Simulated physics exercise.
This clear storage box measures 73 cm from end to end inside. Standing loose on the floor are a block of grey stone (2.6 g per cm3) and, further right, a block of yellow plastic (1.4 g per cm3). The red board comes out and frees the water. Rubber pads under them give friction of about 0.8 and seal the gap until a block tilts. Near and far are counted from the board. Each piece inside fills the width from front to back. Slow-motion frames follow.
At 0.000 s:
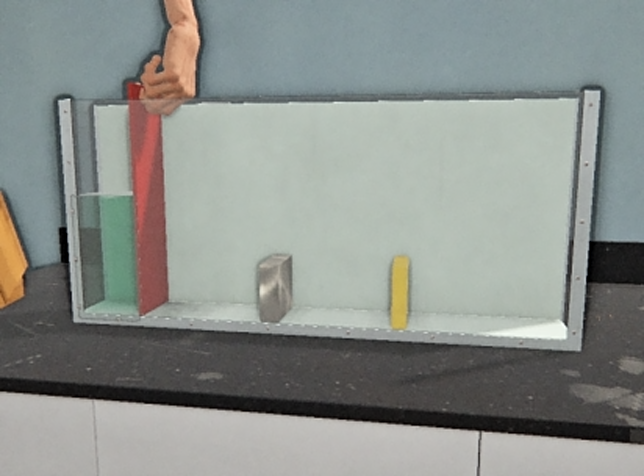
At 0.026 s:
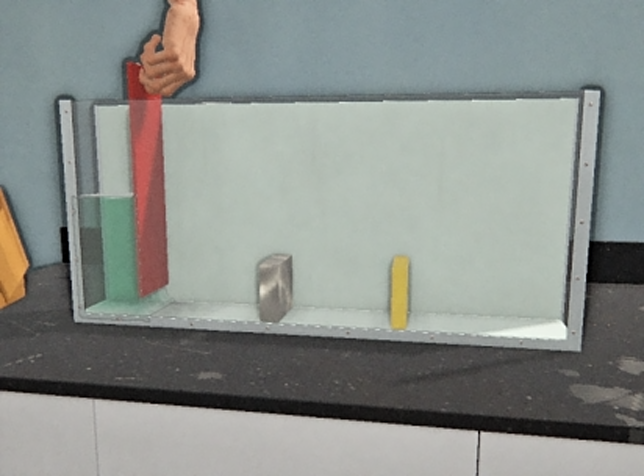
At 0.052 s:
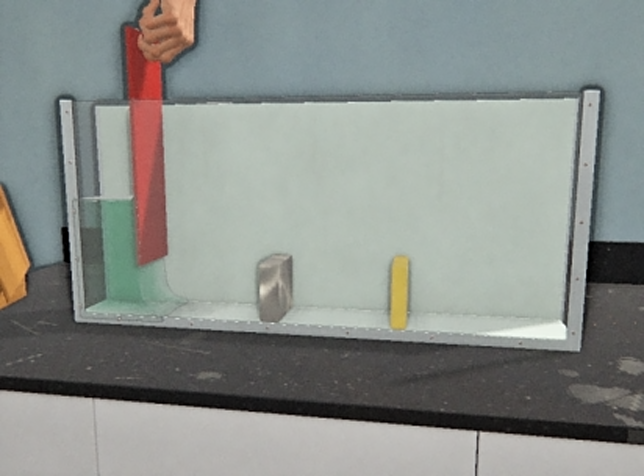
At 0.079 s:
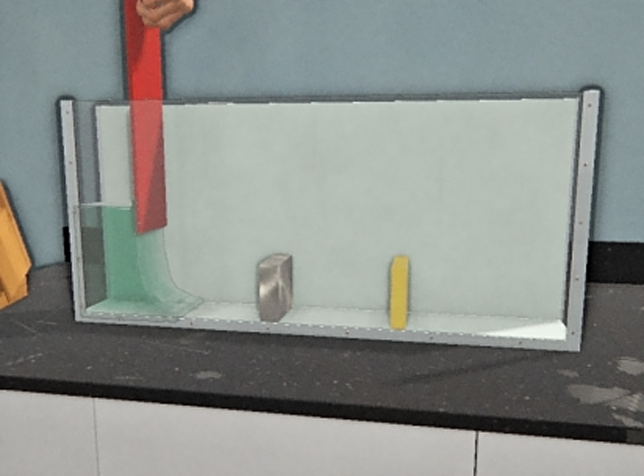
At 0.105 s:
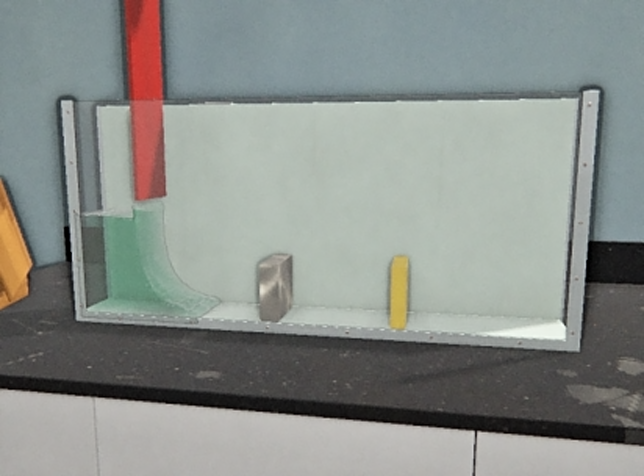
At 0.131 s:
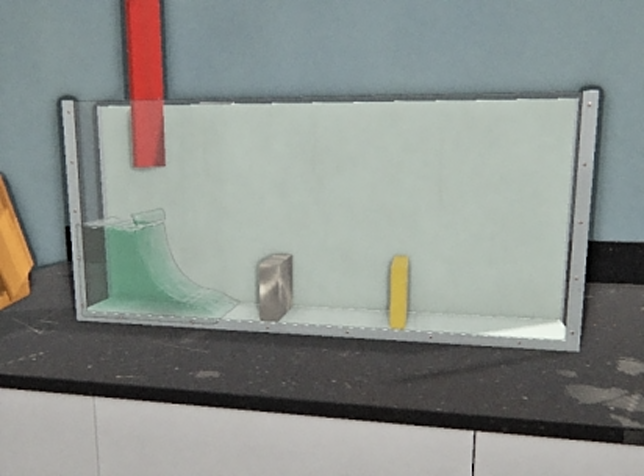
A red board being lifted by a hand from a clear tank, releasing green water rightward along the floor towards two standing blocks.
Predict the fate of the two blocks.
The first block goes over, the second is knocked flat.
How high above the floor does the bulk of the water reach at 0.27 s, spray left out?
Roughly 17.0 cm up.
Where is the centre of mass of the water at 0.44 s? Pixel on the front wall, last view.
At about (230, 285).
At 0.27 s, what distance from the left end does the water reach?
About 30 cm.
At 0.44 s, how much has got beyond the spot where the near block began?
Some 42 per cent.
Then, 0.27 s in, the front has run 31 cm from the left wall, the near block leans 8° and the far block is upright.
Then, 0.44 s in, the near block lies flat and the far block is upright.
Then, 0.71 s in, the near block lies flat and the far block leans 32°.
Finally, the near block lies flat and the far block lies flat; 24 per cent of the water is past where the far block first stood.
